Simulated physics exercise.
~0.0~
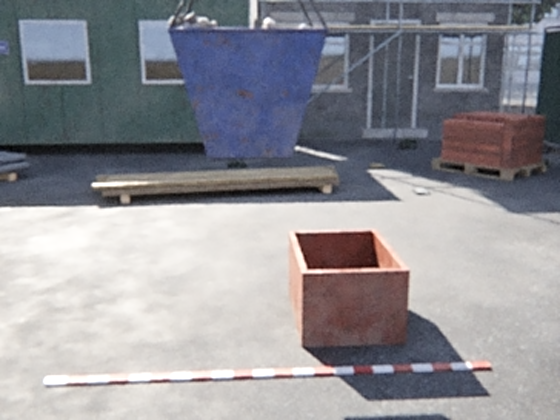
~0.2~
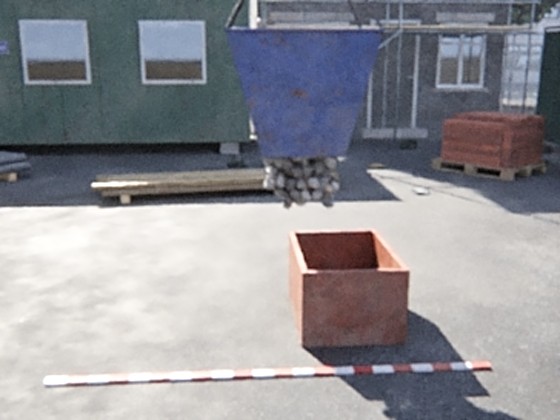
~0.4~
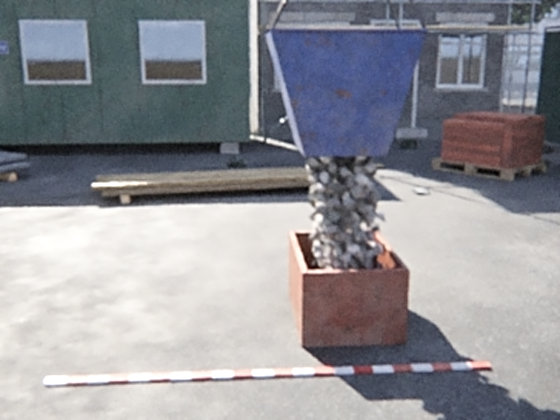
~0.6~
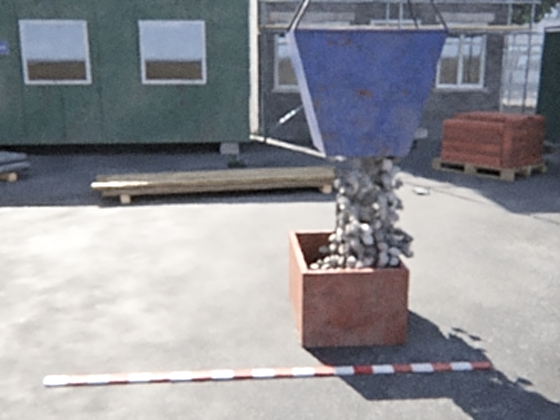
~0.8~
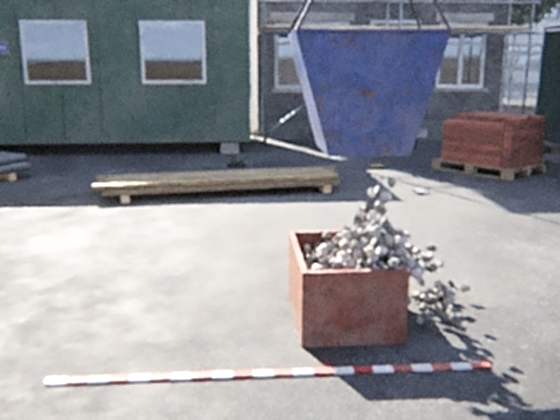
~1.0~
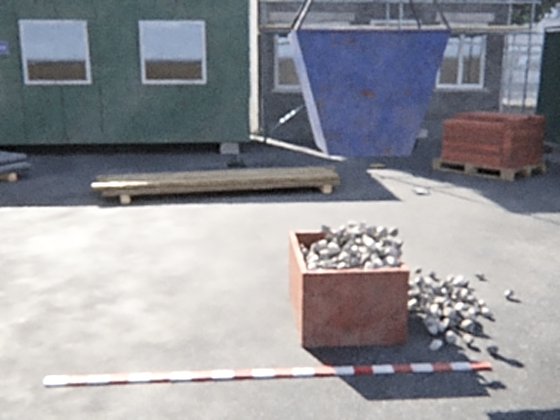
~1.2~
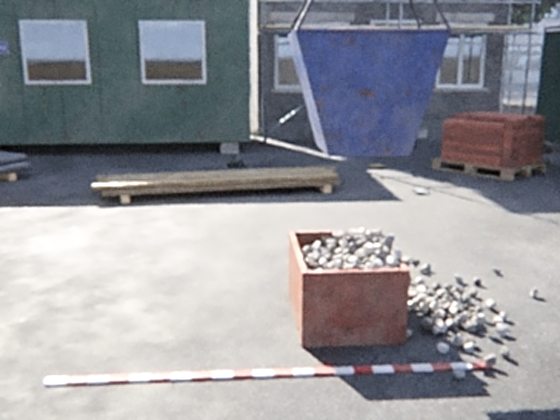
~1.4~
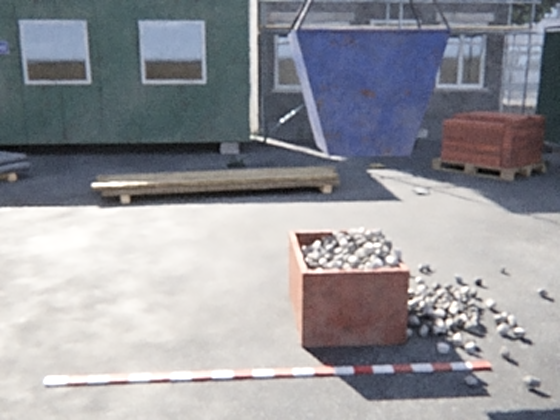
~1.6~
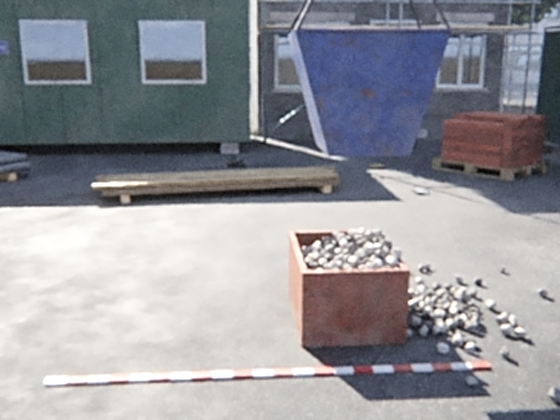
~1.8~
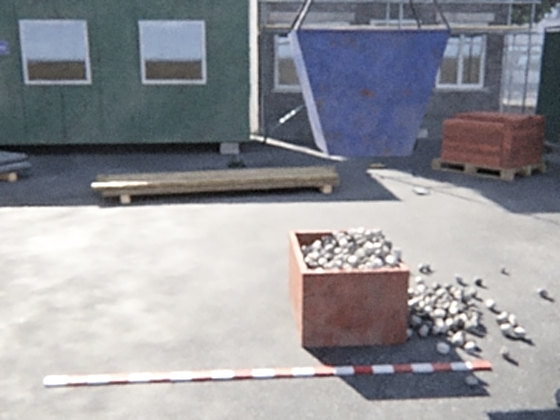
A large blue skip hangs from chains in a paved yard, seen from a still, slightly raised viewpoint, with a green cabin at left and a grey building behind. Below stands an open reddish-brown bin, near a red-and-white striped staff, with timber and a pallet of reddish blocks beyond. The skip moves right as grey stones begin dropping from its underside. They pour into the bin, then the skip stops and empties. Stones heap up and some spill over the right side. Finally, most rest in the filled bin, with a smaller scatter on the ground to its right.
